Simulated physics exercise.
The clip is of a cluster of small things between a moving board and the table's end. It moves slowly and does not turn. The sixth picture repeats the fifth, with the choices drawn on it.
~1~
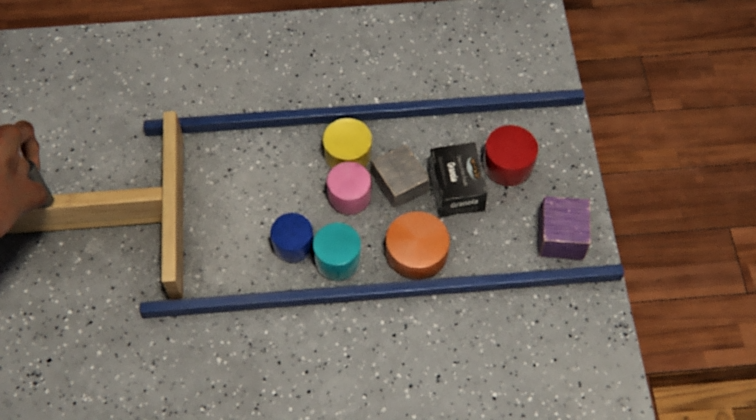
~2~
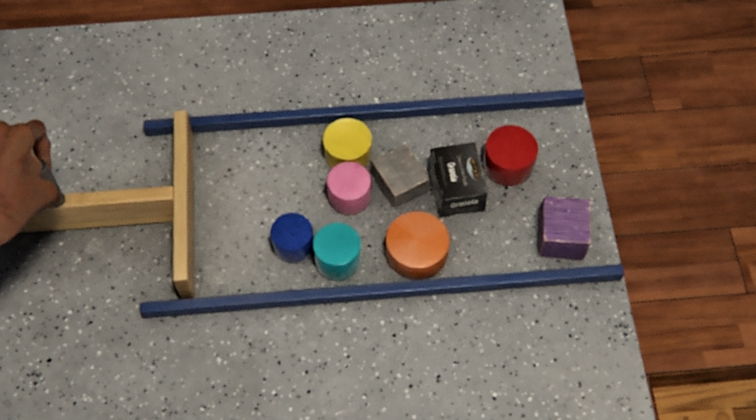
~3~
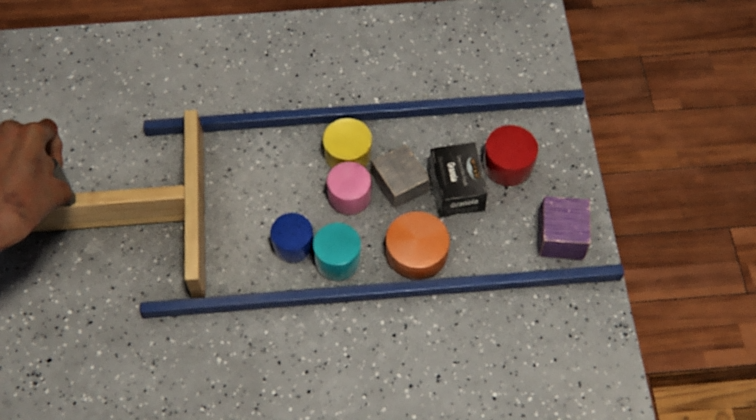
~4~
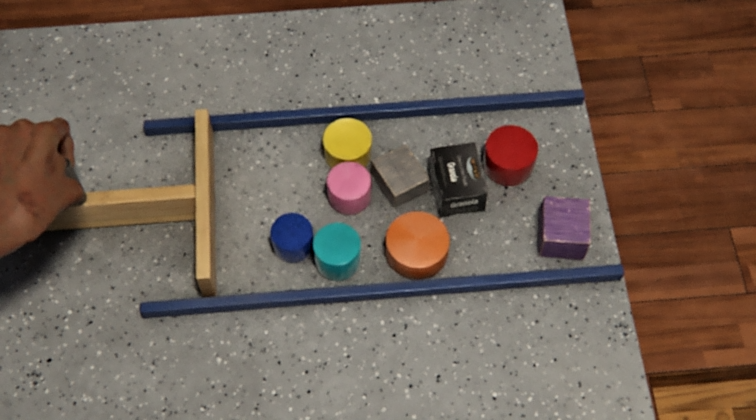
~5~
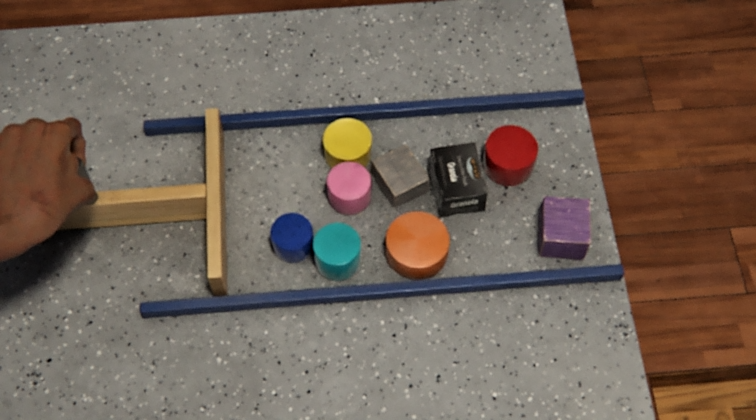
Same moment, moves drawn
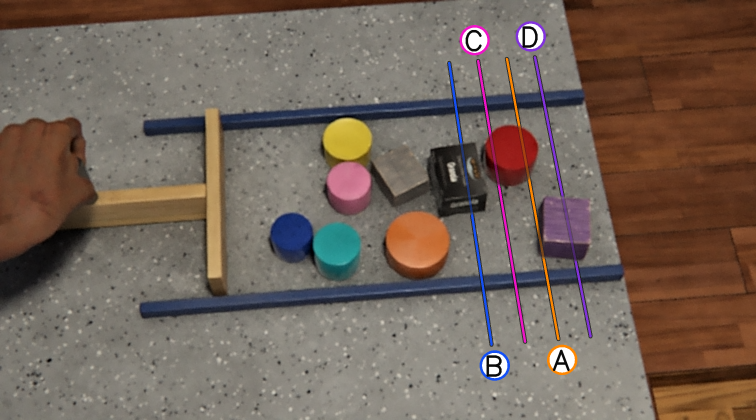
A hand slowly pushed a T-shaped wooden board to the right between two blue rails on a speckled grey table, while the colourful round pieces and blocks ahead of it stayed still, untouched.
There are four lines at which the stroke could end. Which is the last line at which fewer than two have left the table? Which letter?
B is the last line within the limit.
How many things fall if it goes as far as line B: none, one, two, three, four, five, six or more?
In all, one.
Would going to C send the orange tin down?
By then, no.
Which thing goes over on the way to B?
It is the red pot.
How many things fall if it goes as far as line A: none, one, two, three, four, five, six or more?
Three.
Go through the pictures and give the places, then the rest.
Blue pot (292, 239); yellow jar (348, 146); grey block (400, 177), in the first frame.
Board (180, 192); red pot (510, 156), in the second frame.
Board (191, 191); pink tin (350, 188), in the third frame.
Board (202, 190); purple block (564, 228), in the fourth frame.
Board (213, 189); blue pot (292, 239); yellow jar (348, 146); grey block (400, 177), in the fifth frame.
On the marked copy, A at (531, 189); B at (469, 194); C at (500, 191); D at (561, 187).
With B. Early on, board (306, 182); turquoise pot (366, 257); blue pot (338, 228).
Further on, board (398, 175); red pot (558, 153); black packet (510, 178).
At the end, board (466, 170); red pot over the edge; purple block (601, 234); one fallen.
As for the rest, A drops three; C drops three; D drops five.
